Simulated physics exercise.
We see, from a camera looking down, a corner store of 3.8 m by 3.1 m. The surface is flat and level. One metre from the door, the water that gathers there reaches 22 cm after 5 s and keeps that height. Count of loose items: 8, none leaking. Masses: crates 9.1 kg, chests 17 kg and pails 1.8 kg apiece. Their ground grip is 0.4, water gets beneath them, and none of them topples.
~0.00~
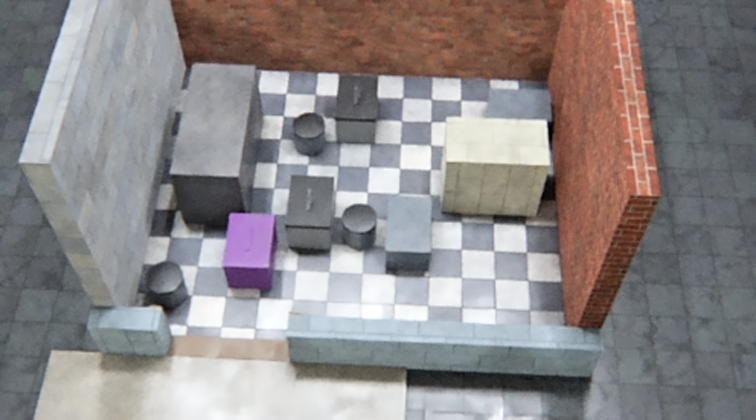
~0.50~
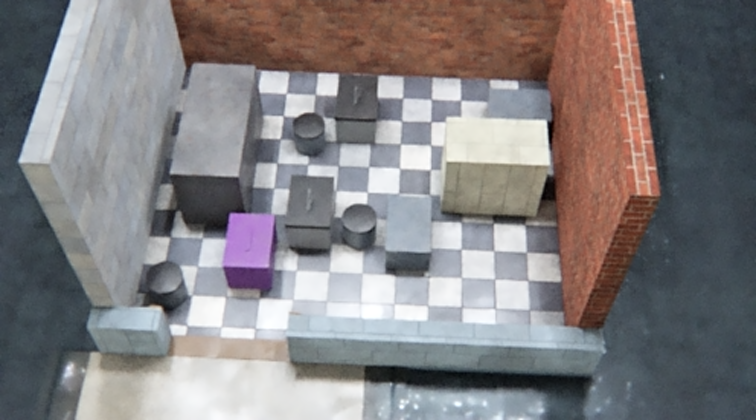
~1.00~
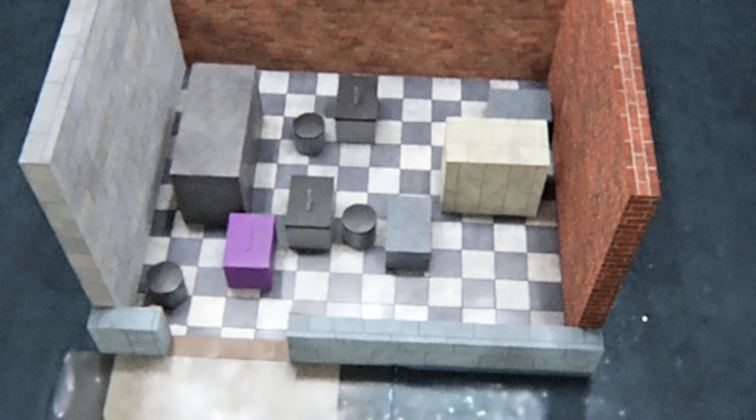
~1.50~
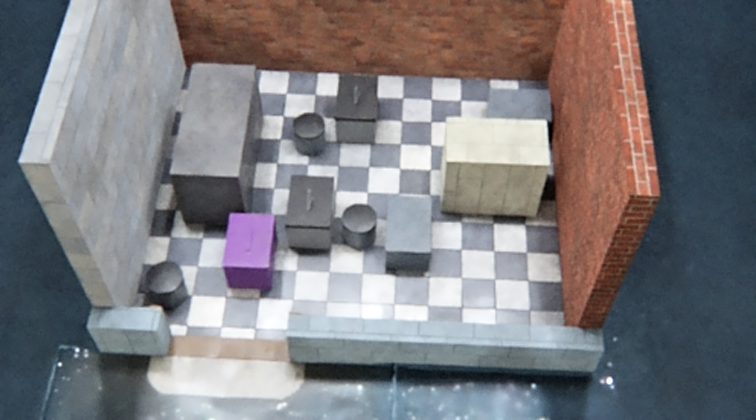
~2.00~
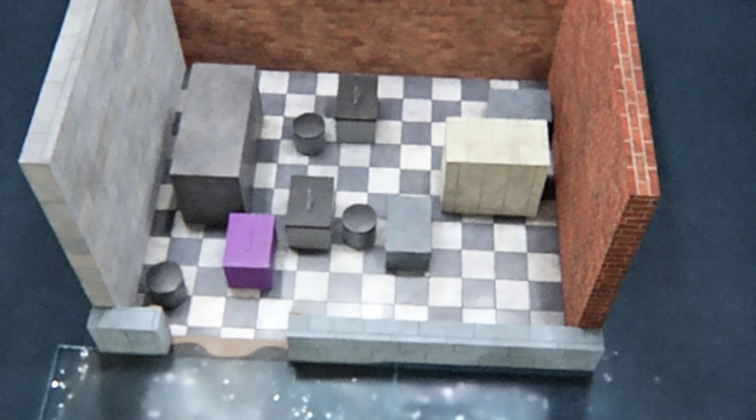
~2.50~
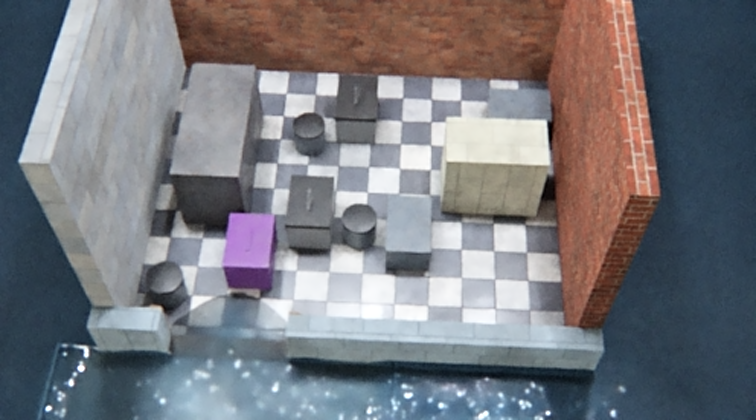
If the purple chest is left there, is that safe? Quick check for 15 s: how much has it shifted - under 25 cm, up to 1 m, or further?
I would say it goes a long way.
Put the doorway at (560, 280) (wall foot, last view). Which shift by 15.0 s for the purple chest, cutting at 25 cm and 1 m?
The purple chest ends up a little way over.
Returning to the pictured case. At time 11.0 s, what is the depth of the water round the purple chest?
Depth: About 14 cm.
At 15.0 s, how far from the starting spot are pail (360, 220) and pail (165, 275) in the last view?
In that order: 200 cm, 20 cm.
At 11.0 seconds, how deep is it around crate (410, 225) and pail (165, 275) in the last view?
4 and 13 cm.
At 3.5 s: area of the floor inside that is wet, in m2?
Roughly 1.5 m2.
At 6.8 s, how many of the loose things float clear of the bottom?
I'd say 3 of them.
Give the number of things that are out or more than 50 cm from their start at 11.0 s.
Count: 6.
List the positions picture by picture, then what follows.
The first picture shows the purple chest at (249, 240) rests on the ground; 0.0 m2 under water; 0 of 8 have shifted.
The second picture shows the purple chest at (249, 240) rests on the ground; 0.0 m2 under water; 0 of 8 have shifted.
The third picture shows the purple chest at (249, 240) rests on the ground; 0.0 m2 under water; 0 of 8 have shifted.
The fourth picture shows the purple chest at (249, 240) rests on the ground; water covers 0.0 m2; 0 of 8 have shifted.
The fifth picture shows the purple chest at (249, 240) rests on the ground; water covers 0.0 m2; 0 of 8 have shifted.
The sixth picture shows the purple chest at (249, 240), on the bottom; 0.3 m2 under water; 0 of 8 have shifted.
After 3.5 s the purple chest is near (249, 239), 0.0 m from its start, aground; 0 afloat.
After 6.8 s the purple chest is near (318, 142), 1.2 m from its start, aground; 3 afloat.
After 11.0 s the purple chest is near (325, 75), 2.0 m from its start, afloat; 8 afloat.
After 15.0 s the purple chest is near (414, 119), 1.9 m from its start, afloat; 8 afloat.
